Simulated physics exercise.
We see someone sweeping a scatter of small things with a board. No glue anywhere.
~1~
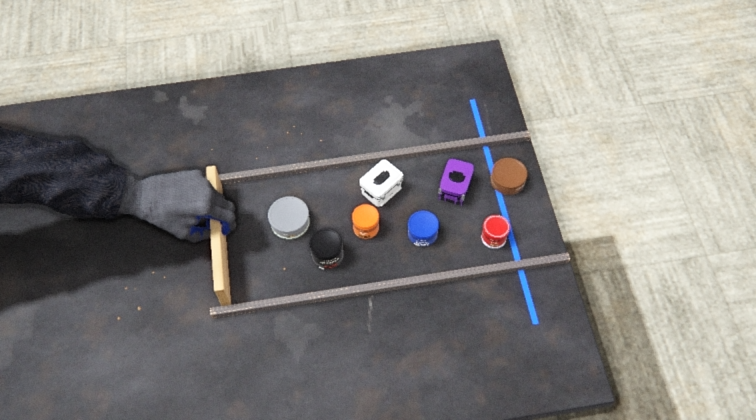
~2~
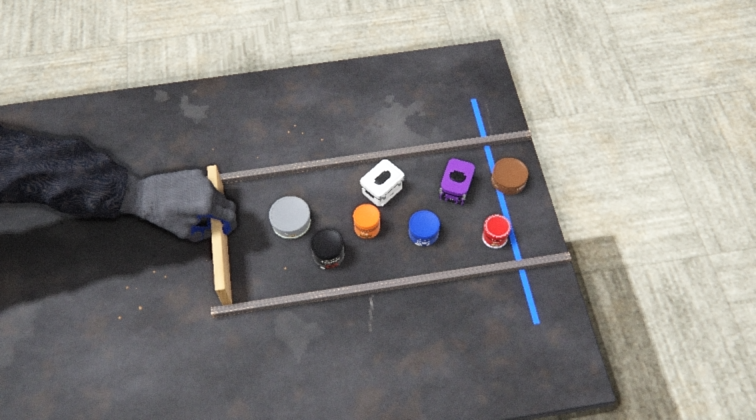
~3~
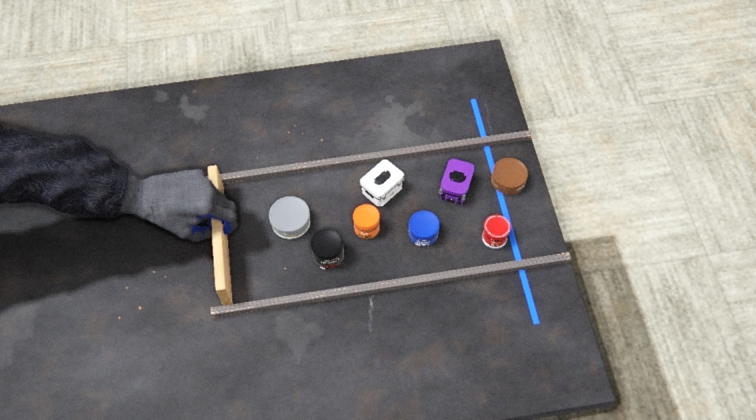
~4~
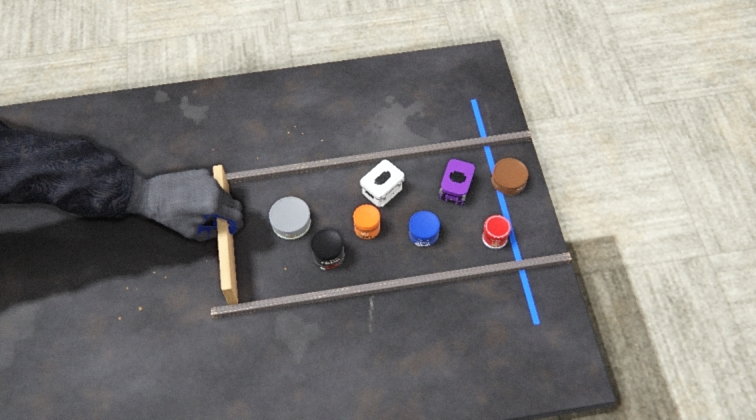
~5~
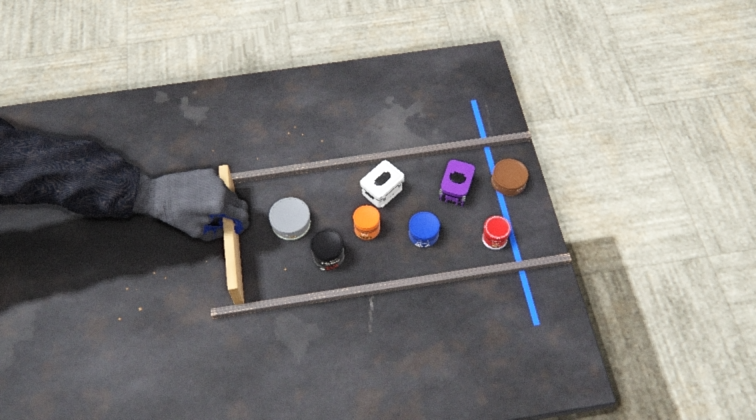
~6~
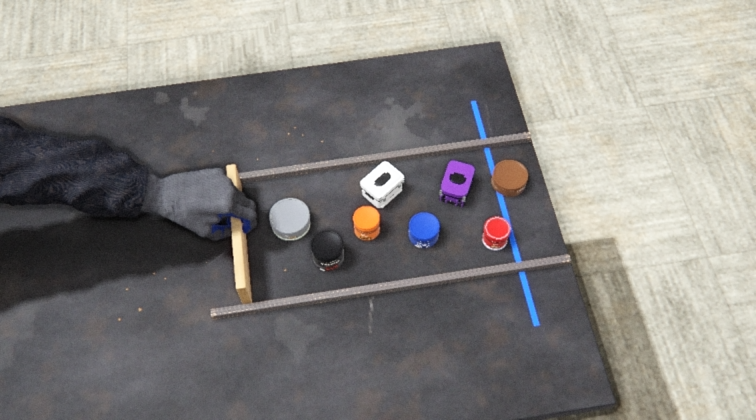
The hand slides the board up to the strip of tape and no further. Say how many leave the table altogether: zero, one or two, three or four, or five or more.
Here the number that fall off is one or two.
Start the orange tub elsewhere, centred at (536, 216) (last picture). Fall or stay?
From there it falls.
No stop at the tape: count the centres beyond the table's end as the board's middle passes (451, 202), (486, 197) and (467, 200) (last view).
Place by place, 0, 1 and 0.
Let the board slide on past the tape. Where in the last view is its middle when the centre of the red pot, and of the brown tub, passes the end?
About (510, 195), and (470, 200) for the other.
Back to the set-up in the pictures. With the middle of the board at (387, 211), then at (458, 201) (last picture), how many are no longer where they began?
5 and 8.
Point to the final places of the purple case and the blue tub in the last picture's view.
The purple case stops around (539, 163); the blue tub around (548, 220).
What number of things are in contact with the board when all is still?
The number is 4.
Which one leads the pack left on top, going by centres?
The purple case ends nearest.
Early on, none off yet; brown tub at rest near (510, 178); red pot at rest near (496, 234); purple case at rest near (457, 184).
A while later, none off yet; brown tub travelled about its own width near (533, 169); red pot travelled about its own width near (532, 240); purple case travelled about its own width near (500, 170).
Finally, the number that fall off is one or two; lost, brown tub.
